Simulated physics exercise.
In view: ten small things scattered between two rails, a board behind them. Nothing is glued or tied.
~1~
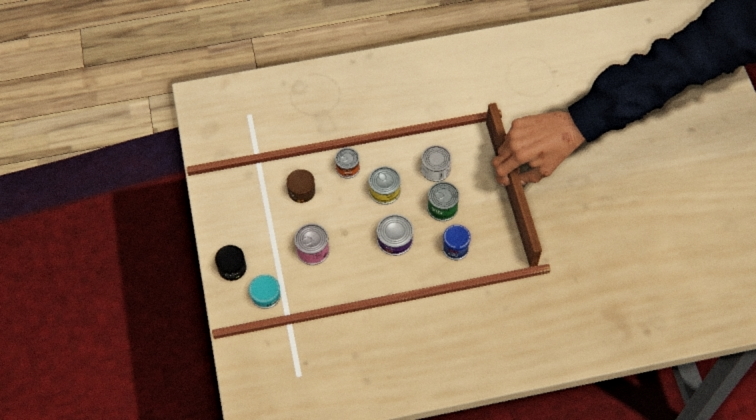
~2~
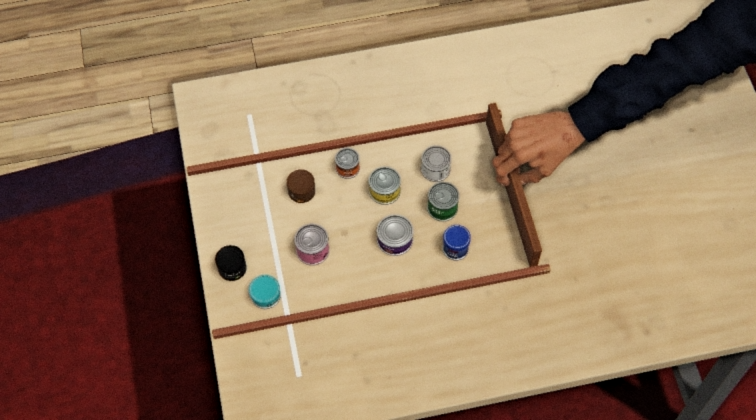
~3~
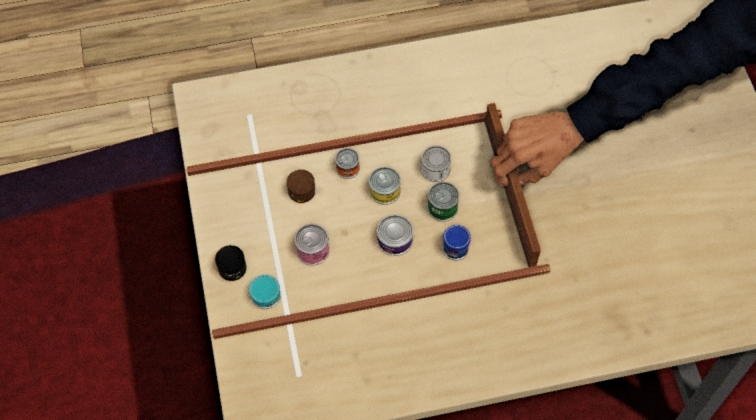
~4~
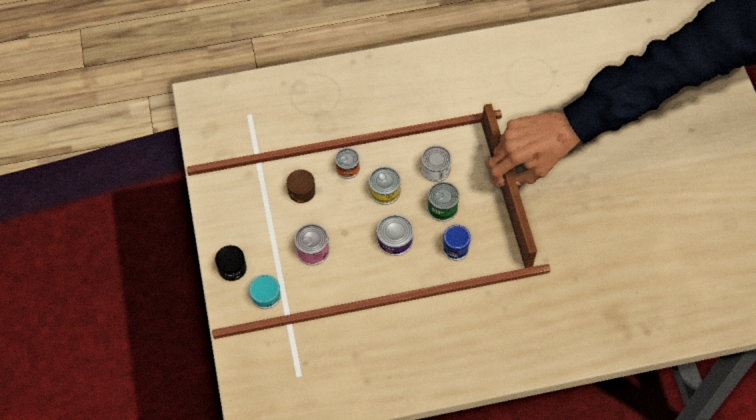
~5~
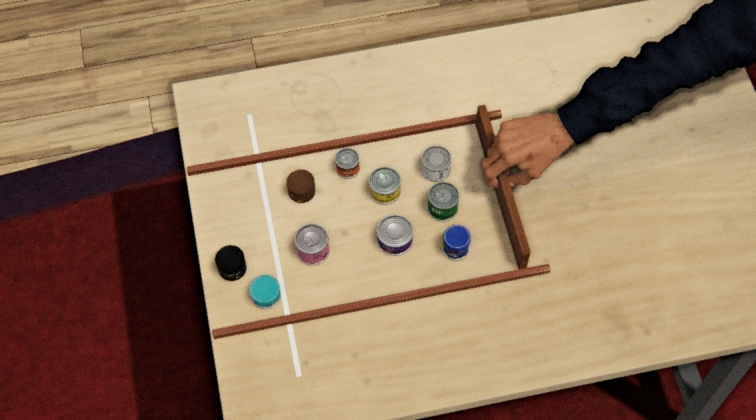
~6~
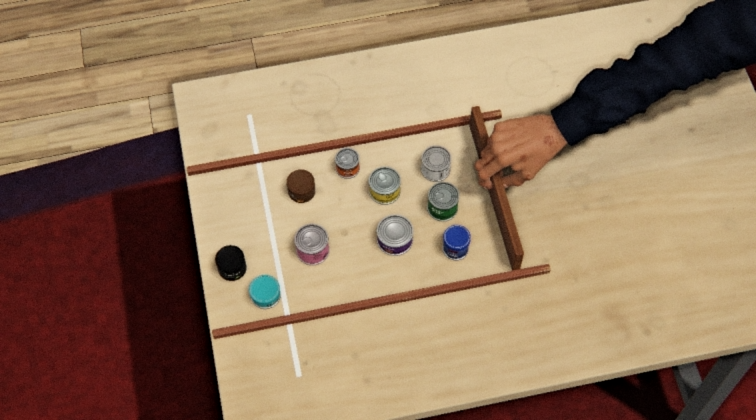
On a wooden tabletop, a hand slowly sliding a board leftward between two rails towards scattered small pots, which stay still.
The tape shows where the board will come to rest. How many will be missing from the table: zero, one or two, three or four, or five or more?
In the end the number that fall off is zero.
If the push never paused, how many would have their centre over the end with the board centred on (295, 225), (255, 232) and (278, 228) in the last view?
Past the end: 0, 1 and 0.
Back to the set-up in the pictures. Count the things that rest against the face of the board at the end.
5 of them.
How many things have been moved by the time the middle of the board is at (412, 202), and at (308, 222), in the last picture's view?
First 5, then 8.
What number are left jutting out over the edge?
That would be 1.
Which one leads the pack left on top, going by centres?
The black tub ends nearest.
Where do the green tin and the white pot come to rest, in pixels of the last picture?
About (257, 235), and the other about (250, 196).
Soon after, none off yet; black tub at rest near (231, 263); turquoise tin at rest near (265, 292); pink pot at rest near (312, 245).
In the end, the number that fall off is zero.
